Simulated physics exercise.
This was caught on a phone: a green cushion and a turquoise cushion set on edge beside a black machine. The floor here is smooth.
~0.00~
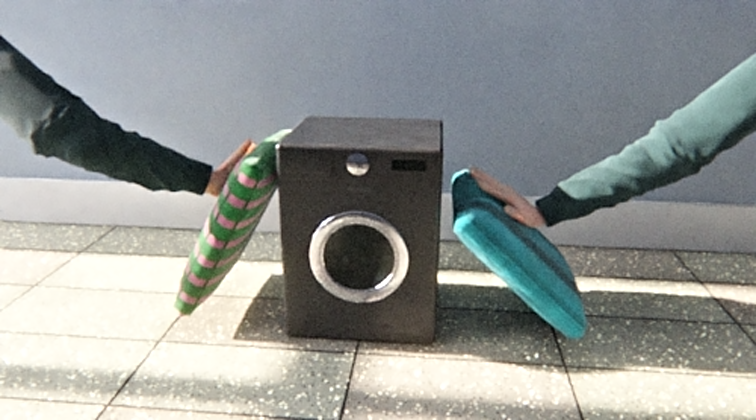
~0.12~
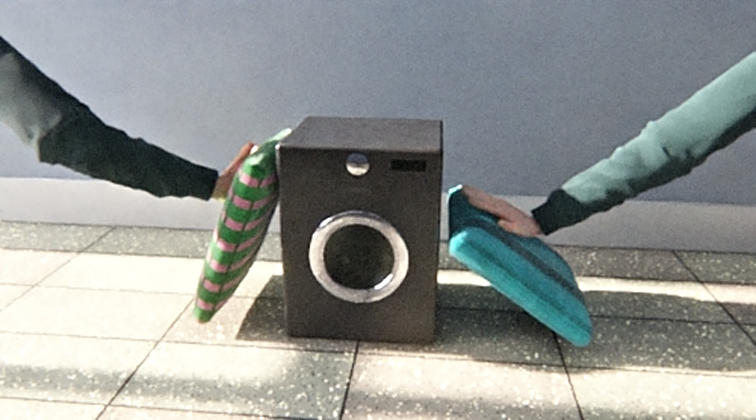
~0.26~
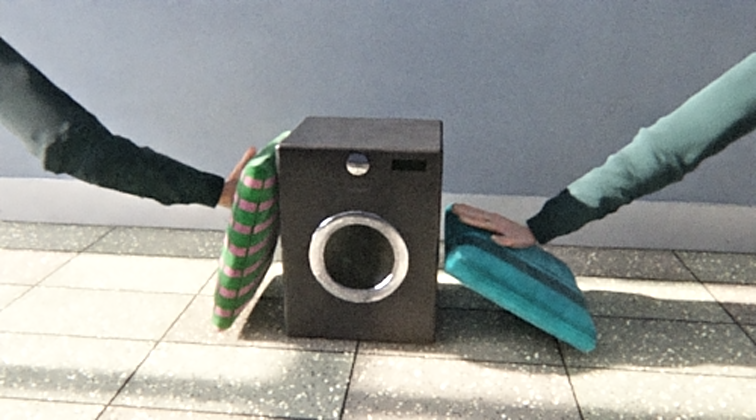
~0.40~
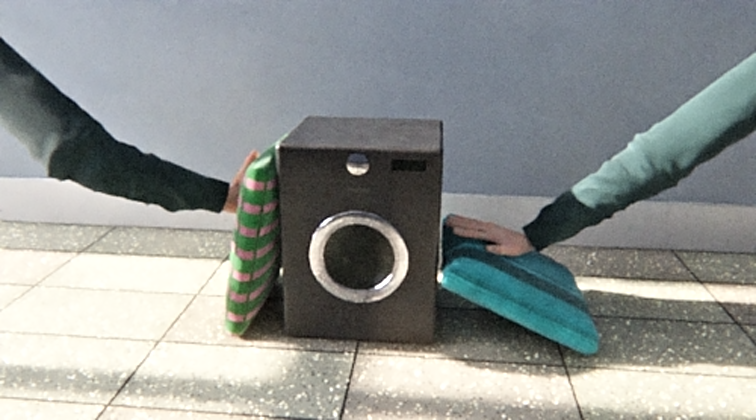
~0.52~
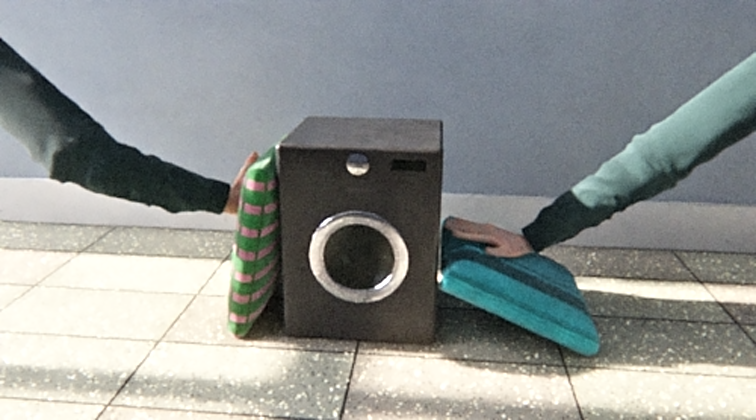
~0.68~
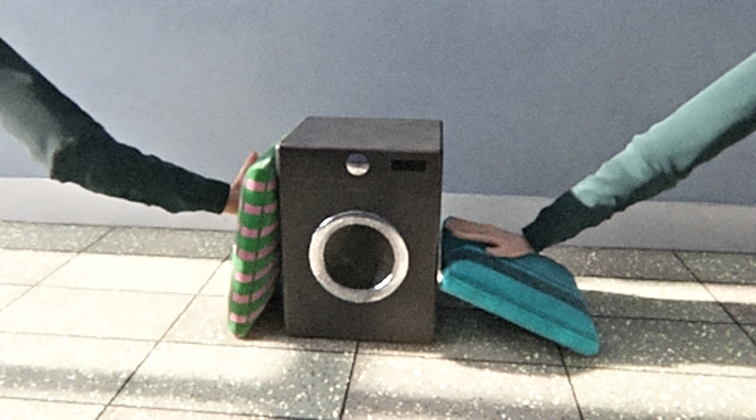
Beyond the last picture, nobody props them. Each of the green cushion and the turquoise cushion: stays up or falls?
Green cushion - stays up, turquoise cushion - falls.
By 0.94 s, green cushion still up near (267, 230); turquoise cushion flat on the floor near (514, 292).
By 1.18 s, green cushion still up near (267, 230); turquoise cushion flat on the floor near (516, 299).
When it is over, green cushion still up near (267, 230); turquoise cushion flat on the floor near (516, 299). The green cushion remains propped up and the turquoise cushion slips and lies down.
